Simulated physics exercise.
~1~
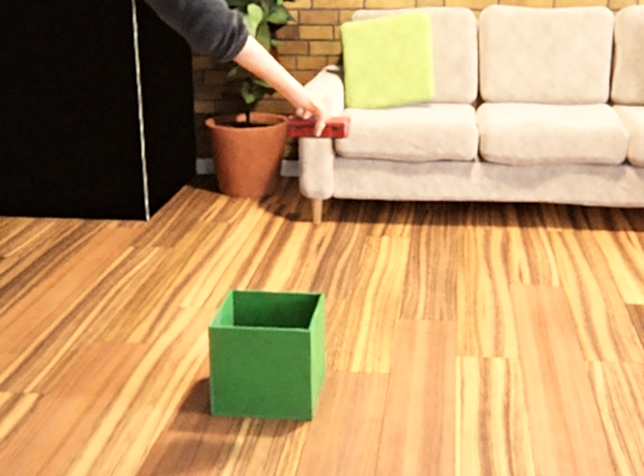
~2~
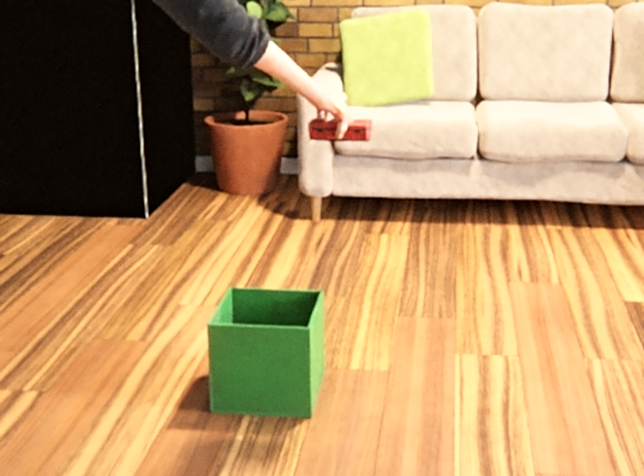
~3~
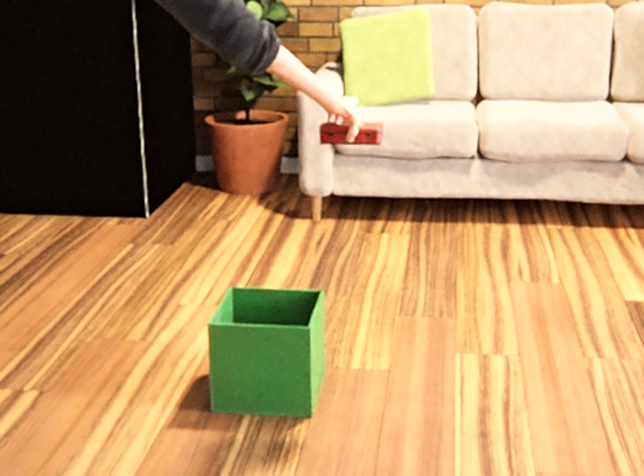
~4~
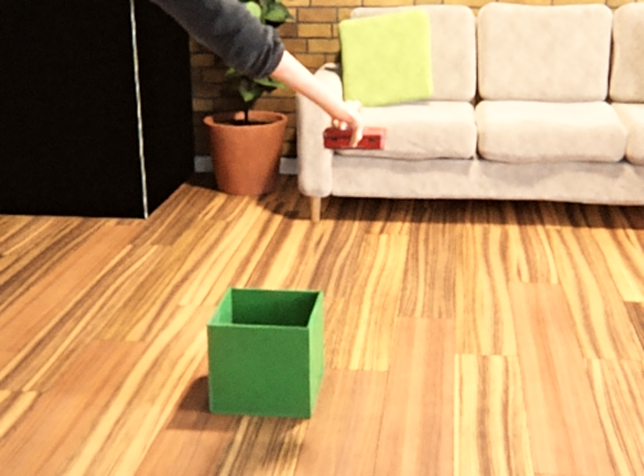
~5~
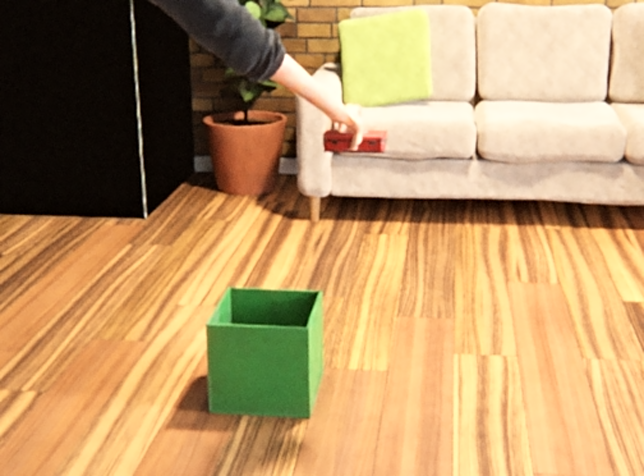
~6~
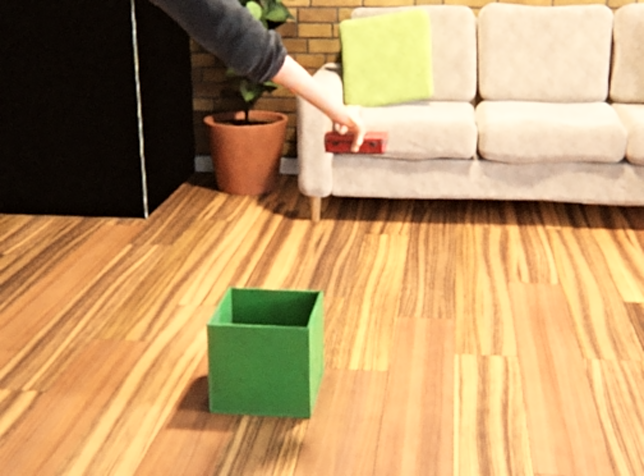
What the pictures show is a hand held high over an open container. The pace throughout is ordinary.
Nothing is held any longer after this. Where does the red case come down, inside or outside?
Well, as it happens the red case lands off target.
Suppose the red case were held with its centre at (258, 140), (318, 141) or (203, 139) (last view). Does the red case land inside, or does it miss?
In the first case it falls in, in the second it does not go in, in the third it does not go in.
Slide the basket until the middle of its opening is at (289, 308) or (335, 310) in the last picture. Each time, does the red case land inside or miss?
Try by try: It goes wide; it makes it in.
Then, 0.20 s later than the last frame, red case dropping near (356, 190).
Then, 0.34 s later than the last frame, red case dropping near (355, 305).
When it is over, the red case misses, near (355, 390).
